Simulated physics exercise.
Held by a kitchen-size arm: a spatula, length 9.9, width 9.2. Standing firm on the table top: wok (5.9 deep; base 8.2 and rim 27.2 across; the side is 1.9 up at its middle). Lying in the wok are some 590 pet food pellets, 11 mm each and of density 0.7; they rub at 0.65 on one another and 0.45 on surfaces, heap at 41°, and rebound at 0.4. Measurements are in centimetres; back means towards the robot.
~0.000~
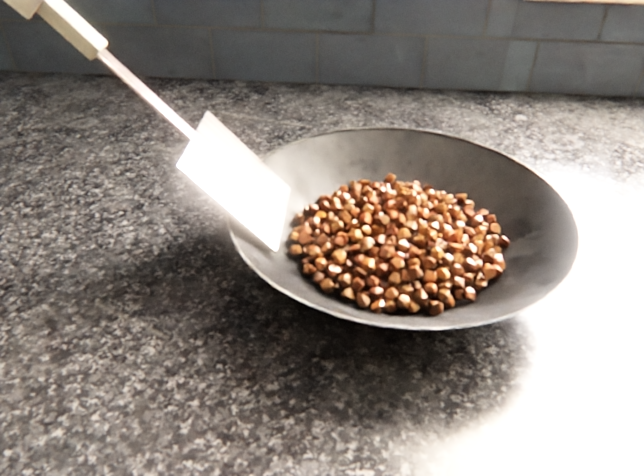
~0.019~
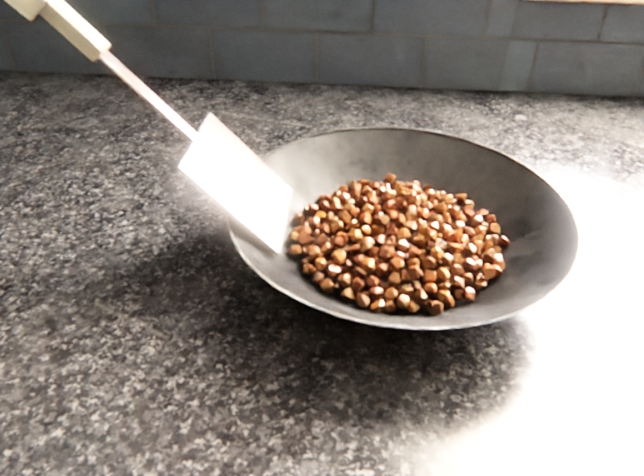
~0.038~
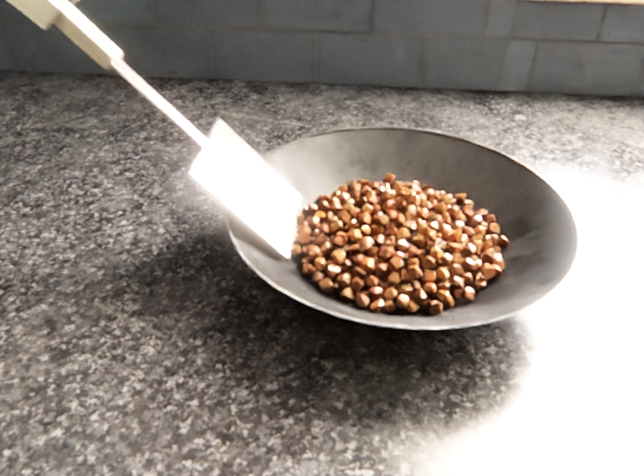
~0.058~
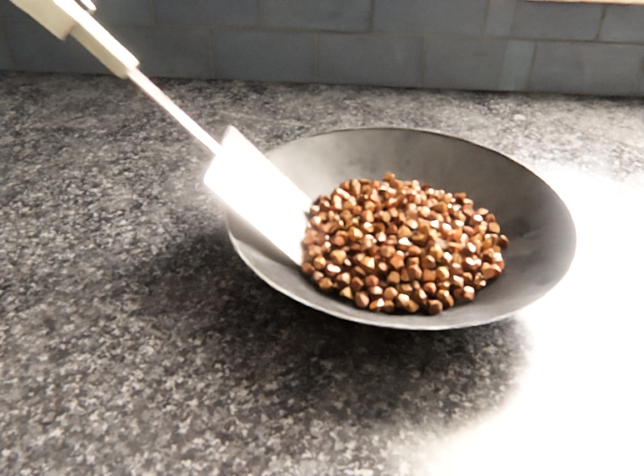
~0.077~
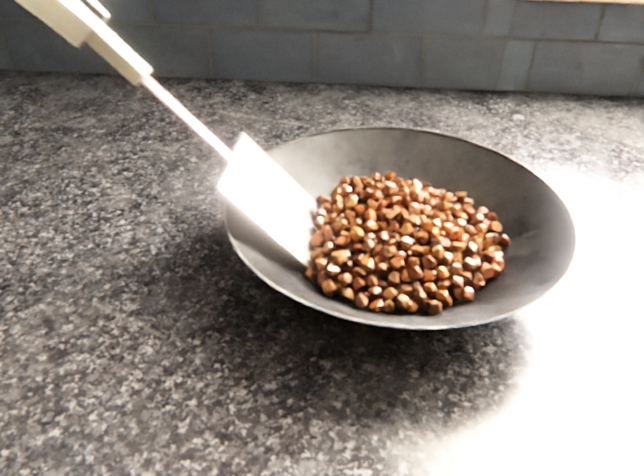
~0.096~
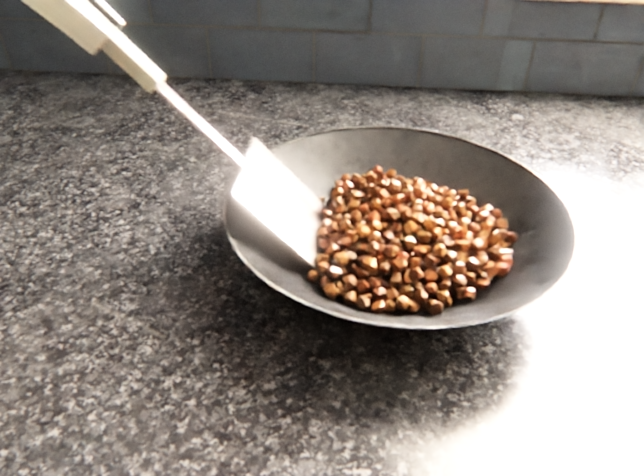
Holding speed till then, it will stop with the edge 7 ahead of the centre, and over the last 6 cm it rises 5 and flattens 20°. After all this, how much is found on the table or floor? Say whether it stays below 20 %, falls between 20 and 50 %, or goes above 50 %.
It stays below 20 %.
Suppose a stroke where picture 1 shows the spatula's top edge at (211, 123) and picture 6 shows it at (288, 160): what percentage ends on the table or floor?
Near 30 in a hundred.
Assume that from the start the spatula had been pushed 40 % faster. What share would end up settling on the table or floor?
25 per cent, about.
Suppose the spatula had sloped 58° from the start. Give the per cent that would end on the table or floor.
Estimate: Approx. 20 %.
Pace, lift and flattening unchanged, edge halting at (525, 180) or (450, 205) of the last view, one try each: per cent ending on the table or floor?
Around 30 per cent for the first try and 0 per cent for the second.
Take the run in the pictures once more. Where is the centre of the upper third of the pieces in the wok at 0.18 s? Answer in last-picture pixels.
At about (473, 221).
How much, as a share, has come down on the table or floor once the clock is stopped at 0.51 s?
Share at that moment: Roughly 5 %.
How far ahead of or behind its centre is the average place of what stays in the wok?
Some 5.5 cm ahead of the centre.
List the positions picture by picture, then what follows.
In the first picture, the spatula top edge at (193, 136), sloping 47°; upper third of the load around (402, 229), from x 295 to 505, top at y 180; 591 in the wok.
In the second picture, the spatula top edge at (195, 138), sloping 47°; upper third of the load around (402, 229), from x 295 to 505, top at y 180.
In the third picture, the spatula top edge at (206, 144), sloping 47°; upper third of the load around (402, 228), from x 295 to 500, top at y 180.
In the fourth picture, the spatula top edge at (219, 152), sloping 47°; upper third of the load around (399, 227), from x 300 to 500, top at y 180.
In the fifth picture, the spatula top edge at (231, 159), sloping 47°; upper third of the load around (402, 225), from x 300 to 505, top at y 175.
In the sixth picture, the spatula top edge at (244, 164), sloping 47°; upper third of the load around (412, 224), from x 300 to 510, top at y 170; 591 in the wok.
After 0.18 s, sloping 47°, highest piece 6 above the table; 591 in the wok.
After 0.27 s, sloping 38°, highest piece 8 above the table; 583 in the wok, 8 on the blade or in flight.
After 0.51 s, sloping 27°, highest piece 9 above the table; 535 in the wok, 39 on the table or floor, 17 on the blade or in flight.
After 1.56 s, sloping 27°, highest piece 8 above the table; 531 in the wok, 60 on the table or floor.
In the end, 531 in the wok, 60 on the table or floor. That is 10 % on the table or floor.
